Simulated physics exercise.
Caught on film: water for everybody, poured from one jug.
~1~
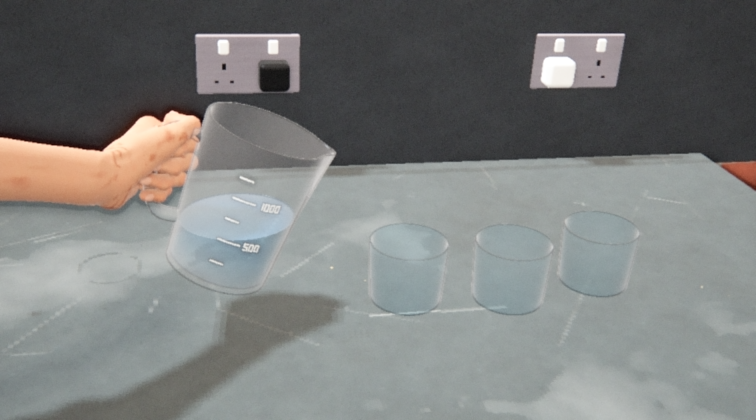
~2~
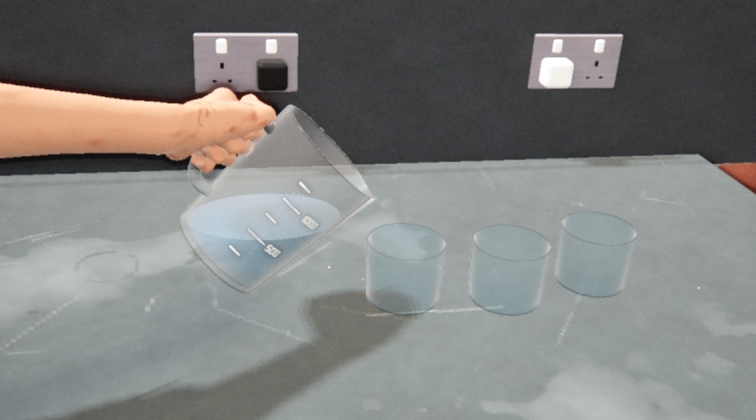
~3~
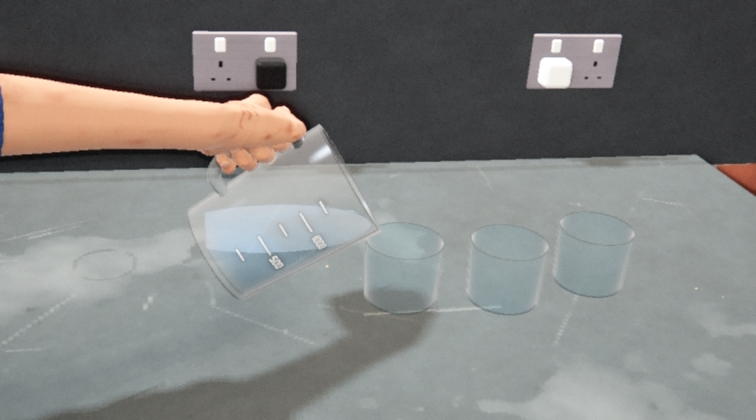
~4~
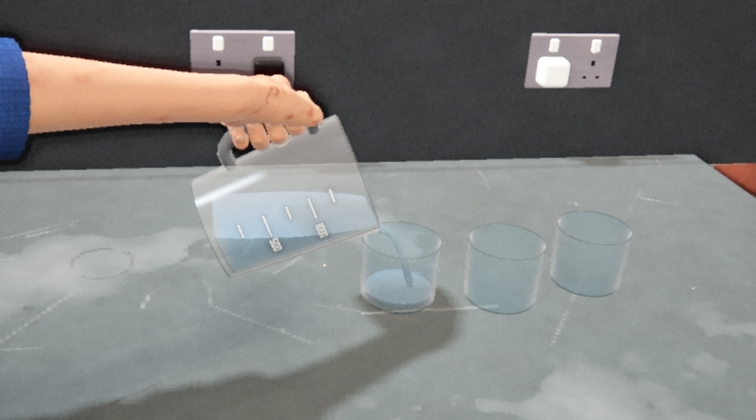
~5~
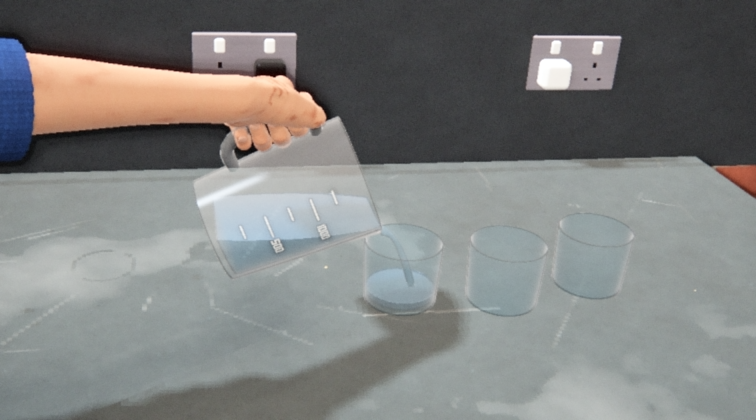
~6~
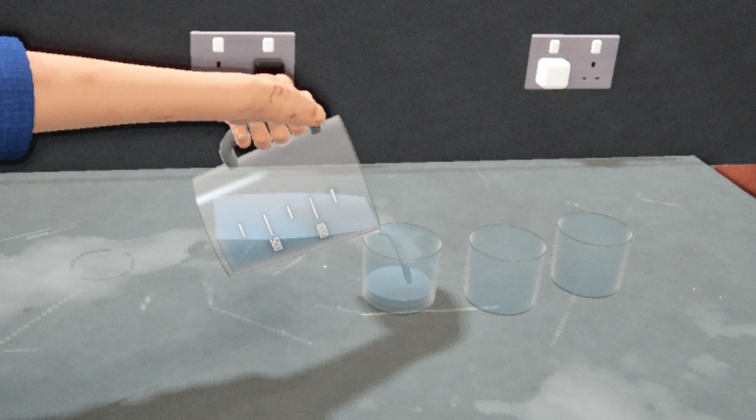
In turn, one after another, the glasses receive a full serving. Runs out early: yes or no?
Yes, early.
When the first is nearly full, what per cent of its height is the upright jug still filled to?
I'd guess near 15 in a hundred.
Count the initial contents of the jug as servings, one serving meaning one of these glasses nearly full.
Tally: Around 1.5.
Soon after, the first is about half full.
Later, the first is done and the jug has about half of its load.
In the end, the jug is empty with one filled and the next at about three quarters of a serving.
